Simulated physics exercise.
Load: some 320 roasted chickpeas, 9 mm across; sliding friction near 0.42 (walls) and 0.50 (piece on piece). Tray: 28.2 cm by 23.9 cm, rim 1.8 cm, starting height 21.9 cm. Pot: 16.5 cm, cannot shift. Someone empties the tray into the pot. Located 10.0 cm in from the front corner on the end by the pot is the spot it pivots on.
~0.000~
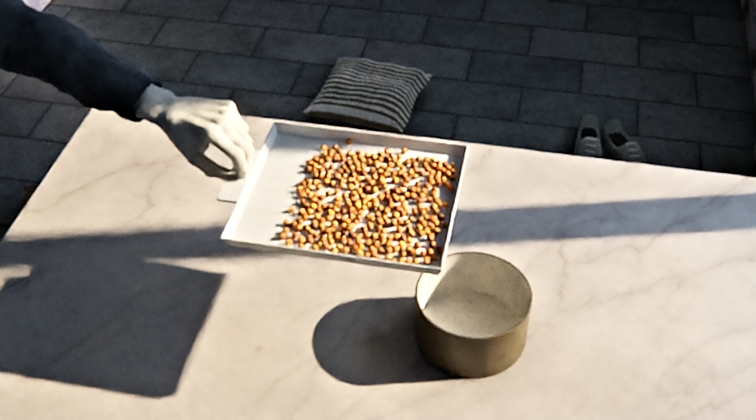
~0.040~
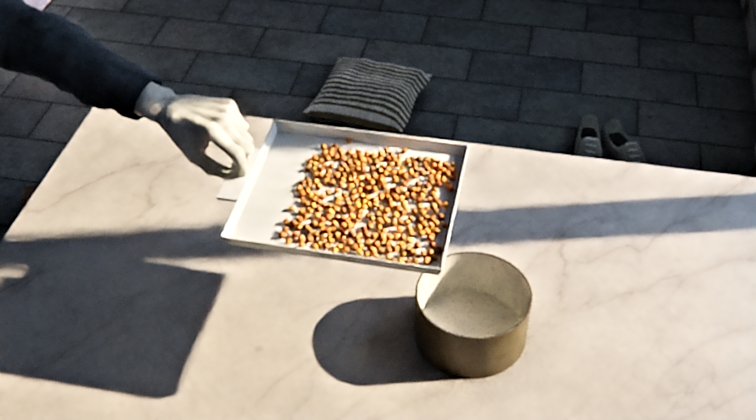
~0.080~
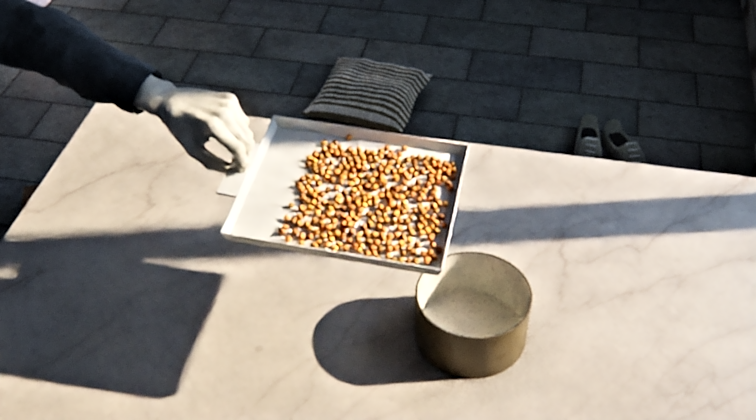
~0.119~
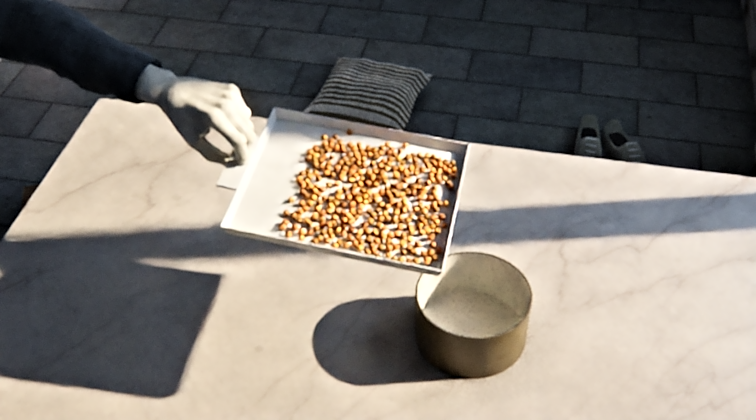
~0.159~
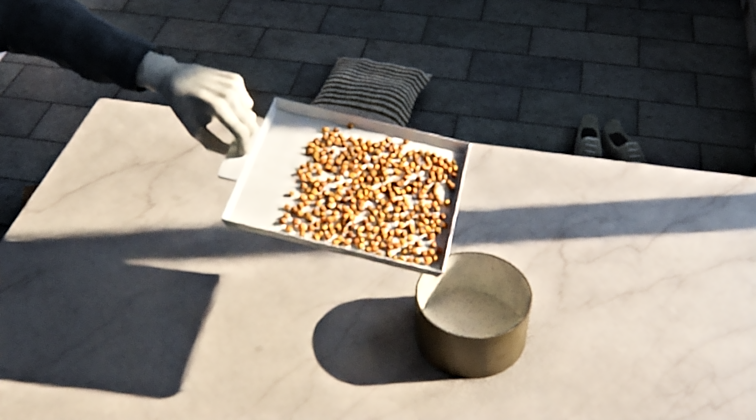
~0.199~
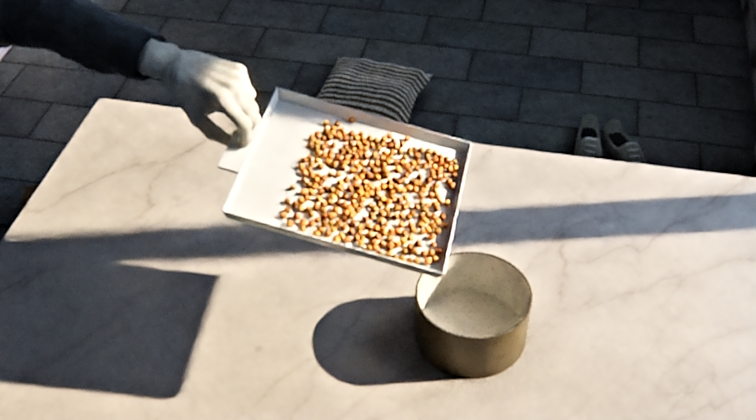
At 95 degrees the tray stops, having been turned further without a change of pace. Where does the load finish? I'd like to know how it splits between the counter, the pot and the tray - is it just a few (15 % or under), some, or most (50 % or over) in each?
Counter: Some; pot: Most; tray: Just a few.
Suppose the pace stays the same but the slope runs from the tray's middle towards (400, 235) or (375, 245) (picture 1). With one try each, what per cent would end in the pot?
Roughly 35 % for the first direction, roughly 25 % for the second.
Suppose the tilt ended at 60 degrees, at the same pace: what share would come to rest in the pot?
5 %.
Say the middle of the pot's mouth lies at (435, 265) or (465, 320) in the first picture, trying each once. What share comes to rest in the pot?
Some 5 and 70 per cent.
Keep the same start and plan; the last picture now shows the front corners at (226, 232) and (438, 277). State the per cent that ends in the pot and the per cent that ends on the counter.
In the pot: 20 per cent; on the counter: 75 per cent.
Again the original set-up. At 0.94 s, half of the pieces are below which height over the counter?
Around 28 cm up.
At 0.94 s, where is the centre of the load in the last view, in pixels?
Somewhere about (444, 200) in the last view.
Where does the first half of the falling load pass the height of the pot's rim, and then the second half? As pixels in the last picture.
Early half: About (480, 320); late half: (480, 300).
After 0.65 s, tilt 52 degrees; the tray holds 100 %, the pot 0 %.
After 0.94 s, tilt 78 degrees; the tray holds 95 %, the pot 0 %.
After 1.34 s, tilt 95 degrees; the tray holds 10 %, the pot 40 %.
In the end, at 2.2 s, counter 40 %, pot 60 %, tray 0 %.
